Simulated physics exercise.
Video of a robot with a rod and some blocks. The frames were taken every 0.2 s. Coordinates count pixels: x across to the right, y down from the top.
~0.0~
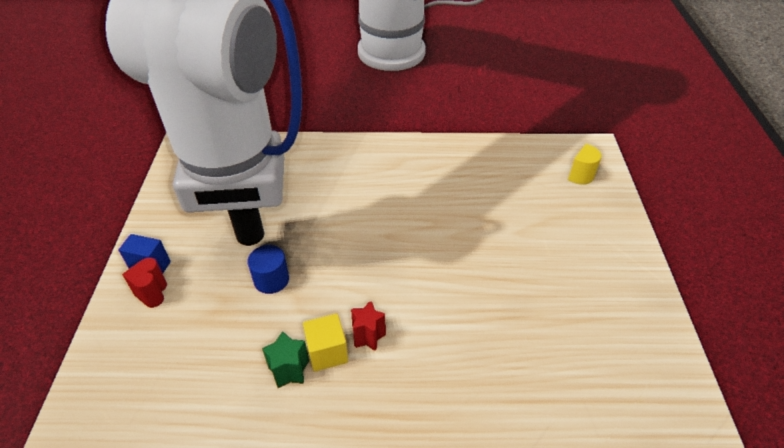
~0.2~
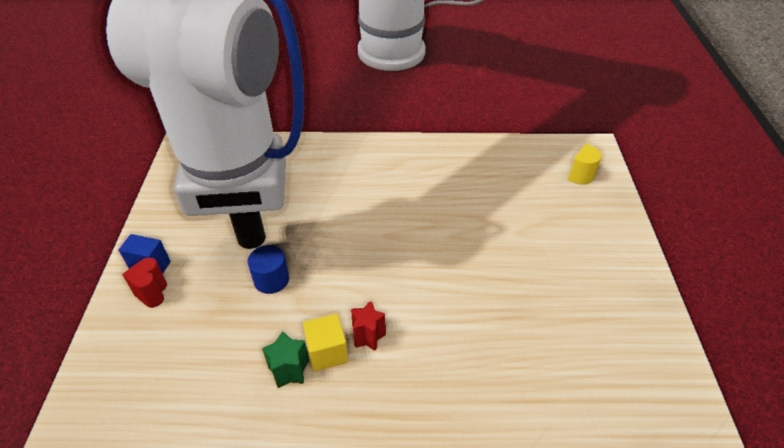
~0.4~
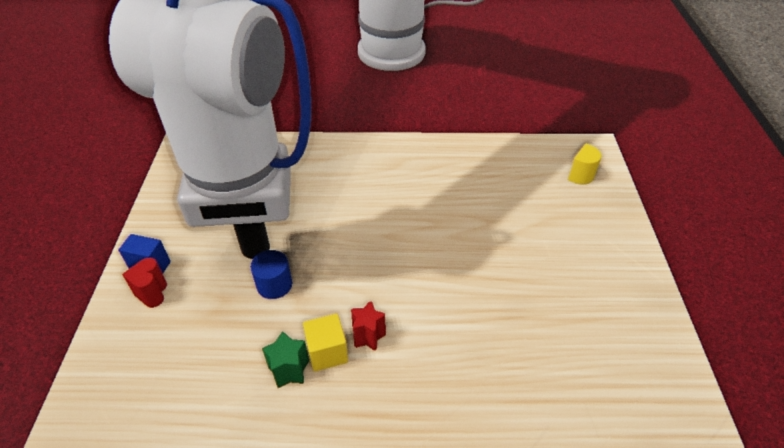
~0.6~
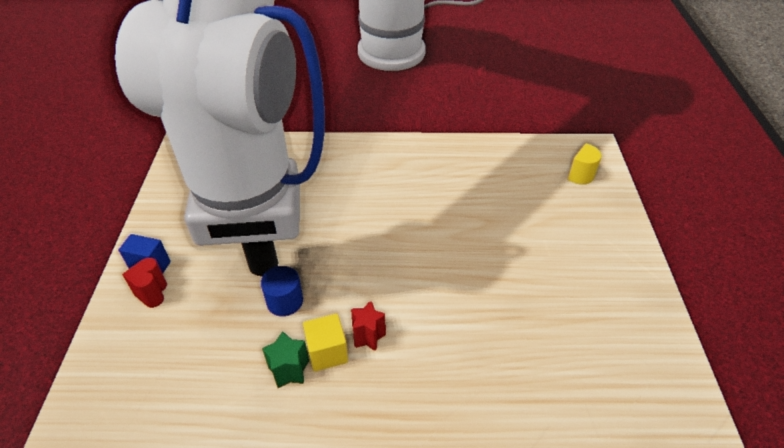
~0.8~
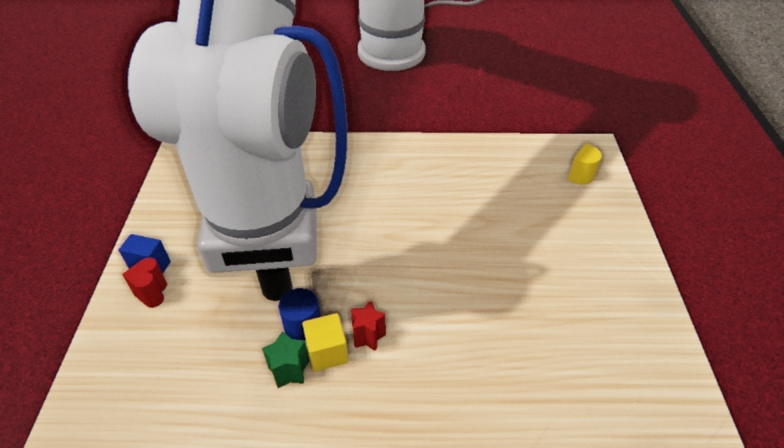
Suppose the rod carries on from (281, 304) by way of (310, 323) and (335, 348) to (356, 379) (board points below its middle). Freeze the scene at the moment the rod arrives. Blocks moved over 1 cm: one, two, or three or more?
That makes 2 blocks.
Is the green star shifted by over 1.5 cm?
No, that is not what happens.
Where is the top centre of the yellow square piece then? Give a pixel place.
At (379, 434).
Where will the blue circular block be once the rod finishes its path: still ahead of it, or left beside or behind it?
That block remains ahead.
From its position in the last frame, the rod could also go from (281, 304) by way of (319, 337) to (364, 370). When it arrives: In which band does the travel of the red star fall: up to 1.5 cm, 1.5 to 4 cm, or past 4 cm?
It is going to finish within 1.5 cm of where it is now.
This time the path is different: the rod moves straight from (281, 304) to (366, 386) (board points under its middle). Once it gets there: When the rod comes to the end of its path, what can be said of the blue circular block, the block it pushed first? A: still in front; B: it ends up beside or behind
A: Still in front.
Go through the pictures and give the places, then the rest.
Tip of the rod at (251, 236), middles of tops, green star at (284, 350), blue circular block at (266, 258), yellow square piece at (324, 332), red star at (367, 316), in the first picture.
Rod at (252, 239), nothing pushed, in the second picture.
Rod at (256, 249), blue circular block at (269, 263), in the third picture.
Rod at (264, 265), blue circular block at (280, 280), in the fourth picture.
Rod at (277, 289), green star at (284, 350), blue circular block at (298, 303), yellow square piece at (324, 332), red star at (367, 316), in the fifth picture.
The first path, step by step. One third of the way, rod at (308, 309); blue circular block at (321, 330); yellow square piece at (342, 359), turned 25° anticlockwise.
Two thirds of the way, rod at (334, 334); blue circular block at (346, 359); yellow square piece at (362, 394).
At the end, rod at (355, 365); green star unmoved; blue circular block at (368, 393); yellow square piece at (379, 434); red star unmoved.
